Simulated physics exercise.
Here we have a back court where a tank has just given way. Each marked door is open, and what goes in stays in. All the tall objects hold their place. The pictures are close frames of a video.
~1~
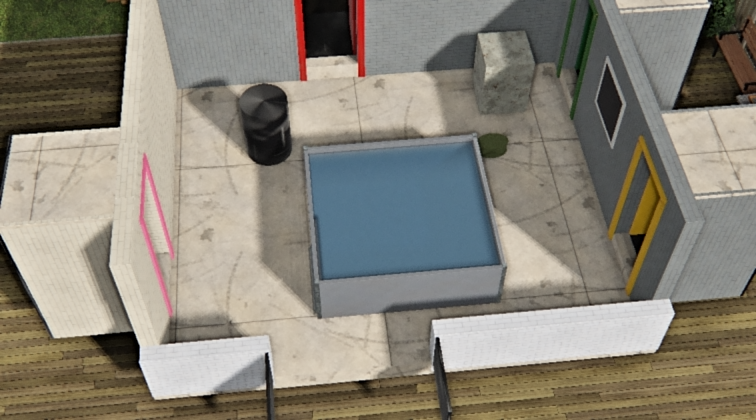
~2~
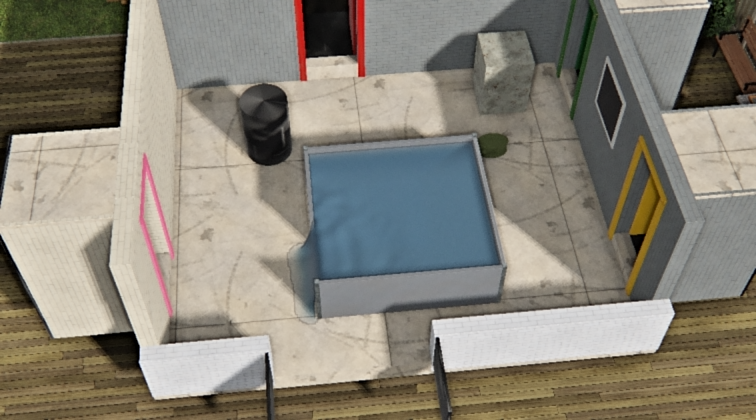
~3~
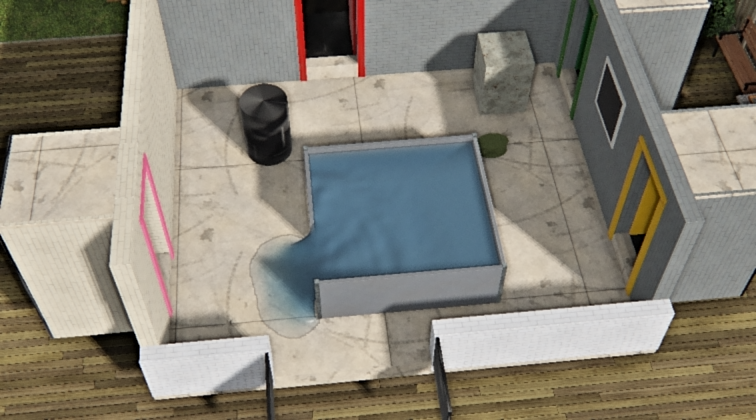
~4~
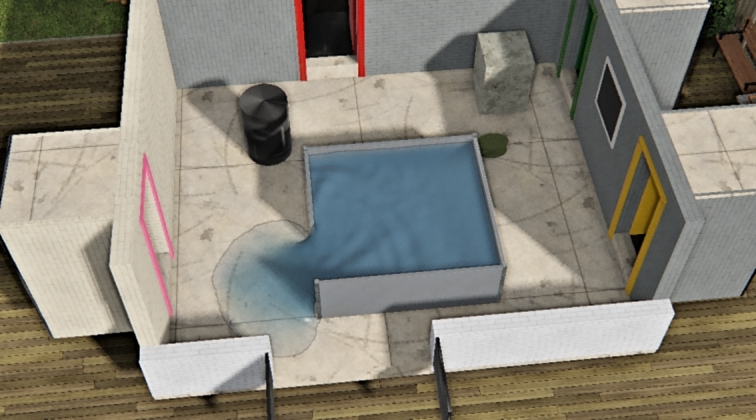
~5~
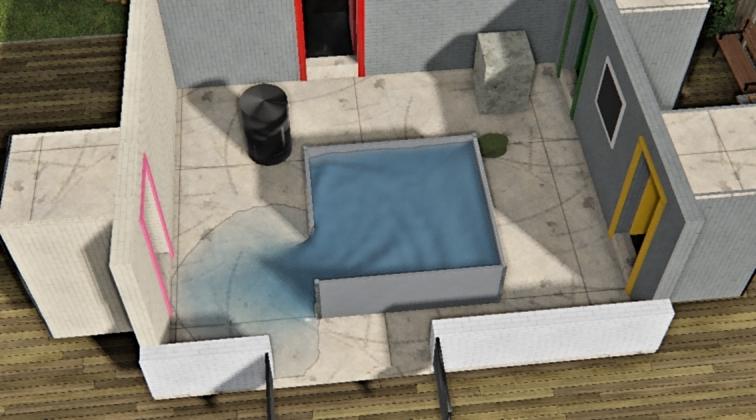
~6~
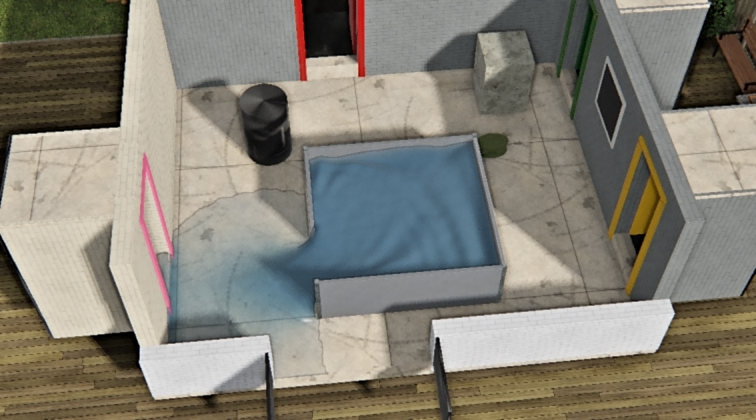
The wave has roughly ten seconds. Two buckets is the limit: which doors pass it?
The green door stays under that; the red door stays under that; the pink door takes more than that; the yellow door stays under that.
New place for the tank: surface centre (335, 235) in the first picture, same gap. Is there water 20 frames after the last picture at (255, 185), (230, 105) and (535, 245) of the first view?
In that order: Wet, wet, free of water.
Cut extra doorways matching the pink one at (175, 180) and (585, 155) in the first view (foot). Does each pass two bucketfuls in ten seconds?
As listed: Lets less in, is under.
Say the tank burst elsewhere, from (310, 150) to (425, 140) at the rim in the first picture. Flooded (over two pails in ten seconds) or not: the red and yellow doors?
In short: The red one takes more; the yellow one takes less.
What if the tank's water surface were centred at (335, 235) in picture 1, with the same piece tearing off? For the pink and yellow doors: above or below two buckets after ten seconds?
Pink lets more in, yellow stays under.
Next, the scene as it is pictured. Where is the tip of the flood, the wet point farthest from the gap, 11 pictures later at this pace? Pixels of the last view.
I would point to (178, 95).
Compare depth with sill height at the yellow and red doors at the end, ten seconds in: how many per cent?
Near 40 and 30 in a hundred.
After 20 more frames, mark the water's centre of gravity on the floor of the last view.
Roughly at (323, 240).
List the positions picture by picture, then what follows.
In the first frame, the open tank at (400, 208) is whole and still.
In the second frame, water pours out at (318, 268) and has run to (314, 321).
In the third frame, water pours out at (318, 271) and has run to (257, 261).
In the fourth frame, water pours out at (318, 272) and has run to (221, 271).
In the fifth frame, the front is at (176, 281), out from the gap at (318, 272).
In the sixth frame, the front is at (174, 236), out from the gap at (318, 272).
A moment on, water covers 20 % of the floor; the green door not reached, the red door not reached, the pink door far over two buckets in, the yellow door not reached.
Next, water covers 30 % of the floor; the green door not reached, the red door not reached, the pink door far over two buckets in, the yellow door not reached.
Then, water covers 45 % of the floor; the green door not reached, the red door wet at the sill, nothing in, the pink door far over two buckets in, the yellow door not reached.
Later, water covers 80 % of the floor; the green door wet at the sill, nothing in, the red door wet at the sill, nothing in, the pink door far over two buckets in, the yellow door not reached.
In the end, water covers 95 % of the floor; the green door wet at the sill, nothing in, the red door wet at the sill, nothing in, the pink door far over two buckets in, the yellow door wet at the sill, nothing in.
